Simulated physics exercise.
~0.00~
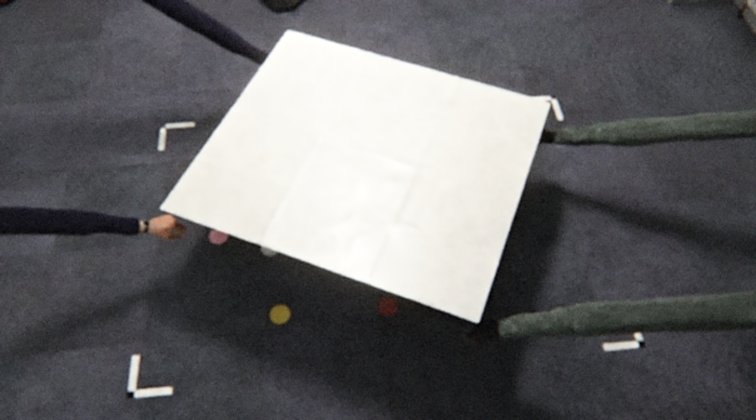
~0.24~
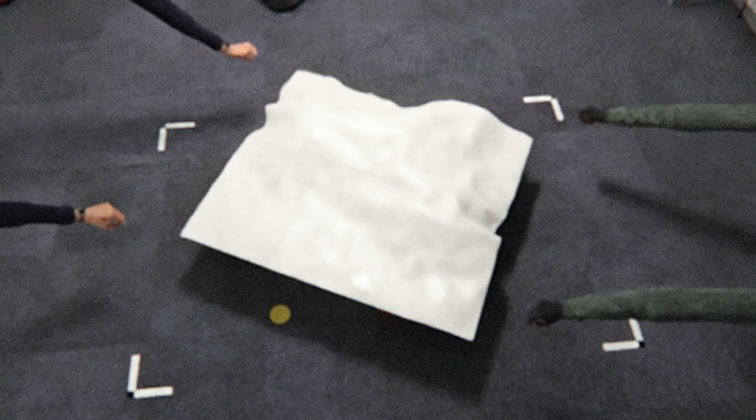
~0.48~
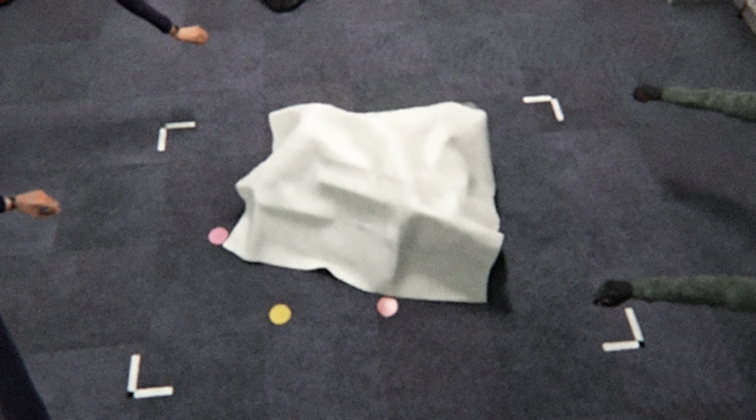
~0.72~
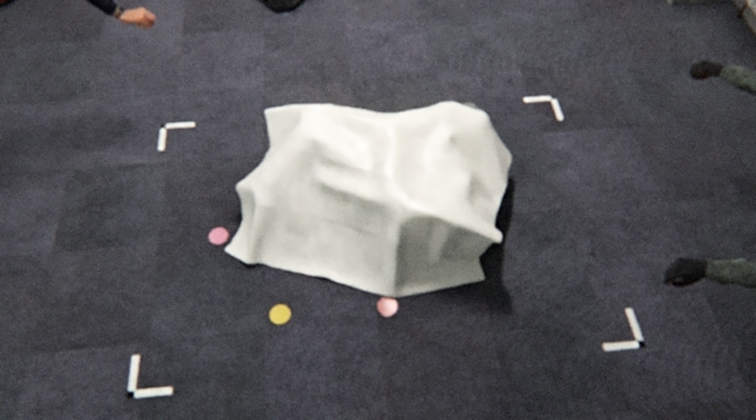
White sheet held taut by two people falling onto hidden objects and settling in a raised drape, coloured discs lying uncovered alongside.
